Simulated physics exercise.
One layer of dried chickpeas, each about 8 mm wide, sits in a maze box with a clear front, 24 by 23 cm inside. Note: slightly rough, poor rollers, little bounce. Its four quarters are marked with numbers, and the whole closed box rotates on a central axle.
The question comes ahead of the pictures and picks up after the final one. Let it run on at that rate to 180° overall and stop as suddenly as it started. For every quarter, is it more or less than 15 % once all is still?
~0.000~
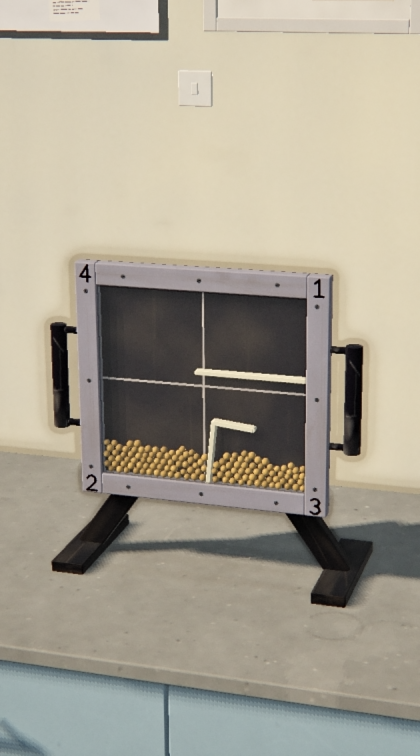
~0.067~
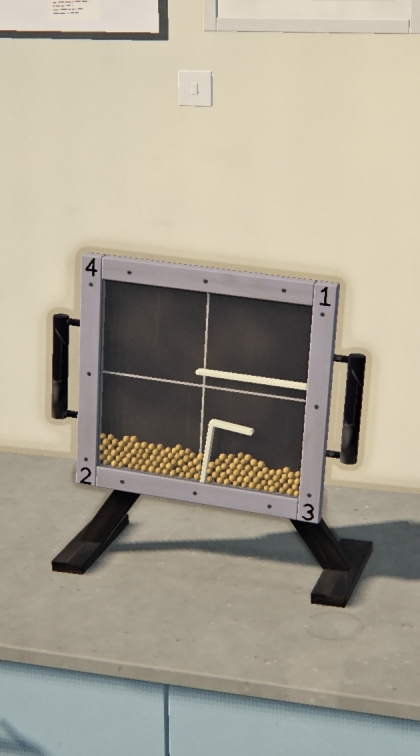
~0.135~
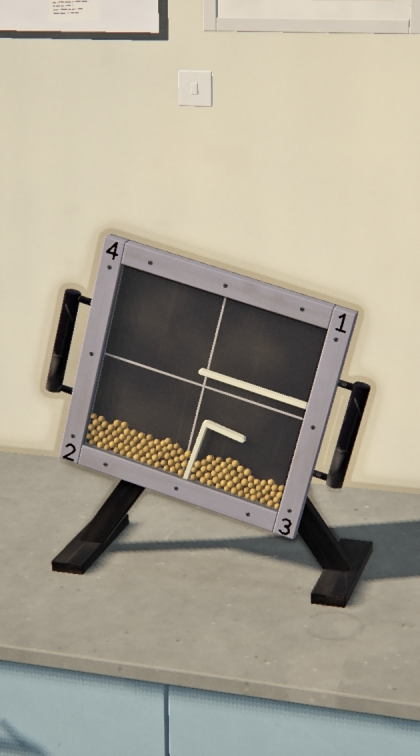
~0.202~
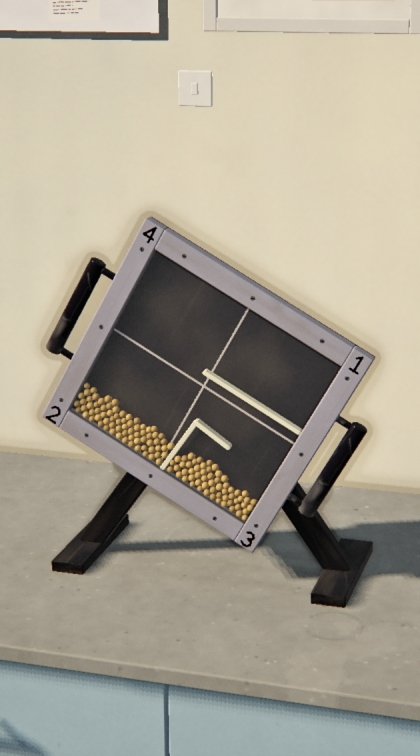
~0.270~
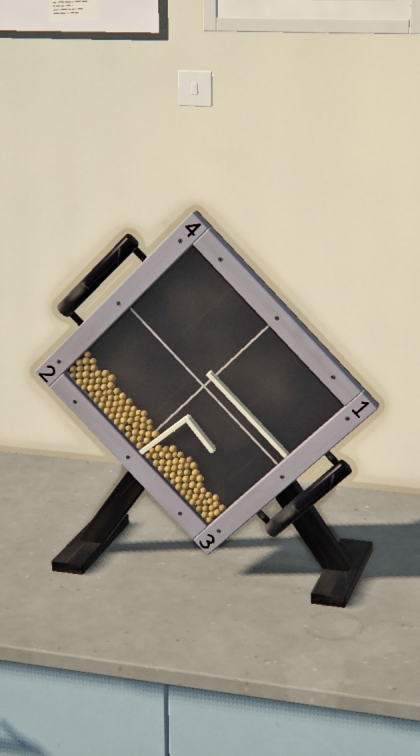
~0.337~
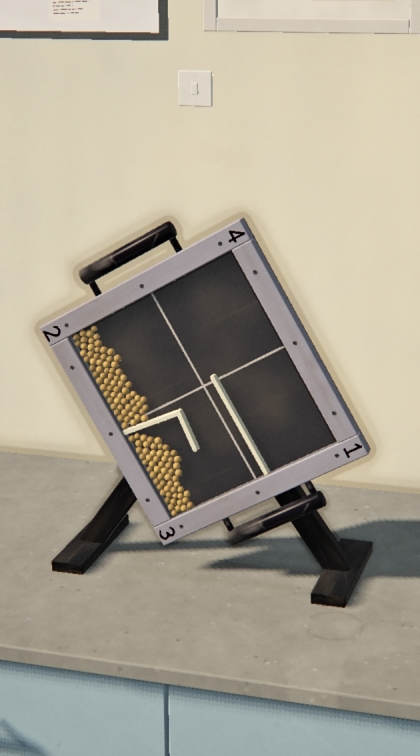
No. 1: More; no. 2: Less; no. 3: More; no. 4: More than 15 %.
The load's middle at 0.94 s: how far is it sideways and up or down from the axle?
Offset: About 3 cm left, about 2 cm below.
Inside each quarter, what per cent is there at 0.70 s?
Quarter 1: 20; quarter 2: 25; quarter 3: 50; quarter 4: 10.
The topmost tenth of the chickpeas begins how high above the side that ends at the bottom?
Height: Approx. 15 cm.
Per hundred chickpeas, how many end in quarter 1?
Share ending there: Approx. 30 %.
After 0.52 s it has turned 102°, the chickpeas' middle is 9 cm left of and level with the axle; by quarter, no. 2, 50 %, no. 3, 50 %.
After 0.70 s it has turned 143°, the chickpeas' middle is 6 cm left of and level with the axle; by quarter, no. 1, 20 %, no. 2, 25 %, no. 3, 50 %, no. 4, 10 %.
At rest by 1.7 s, no. 1, 30 %, no. 2, 0 %, no. 3, 45 %, no. 4, 25 %.
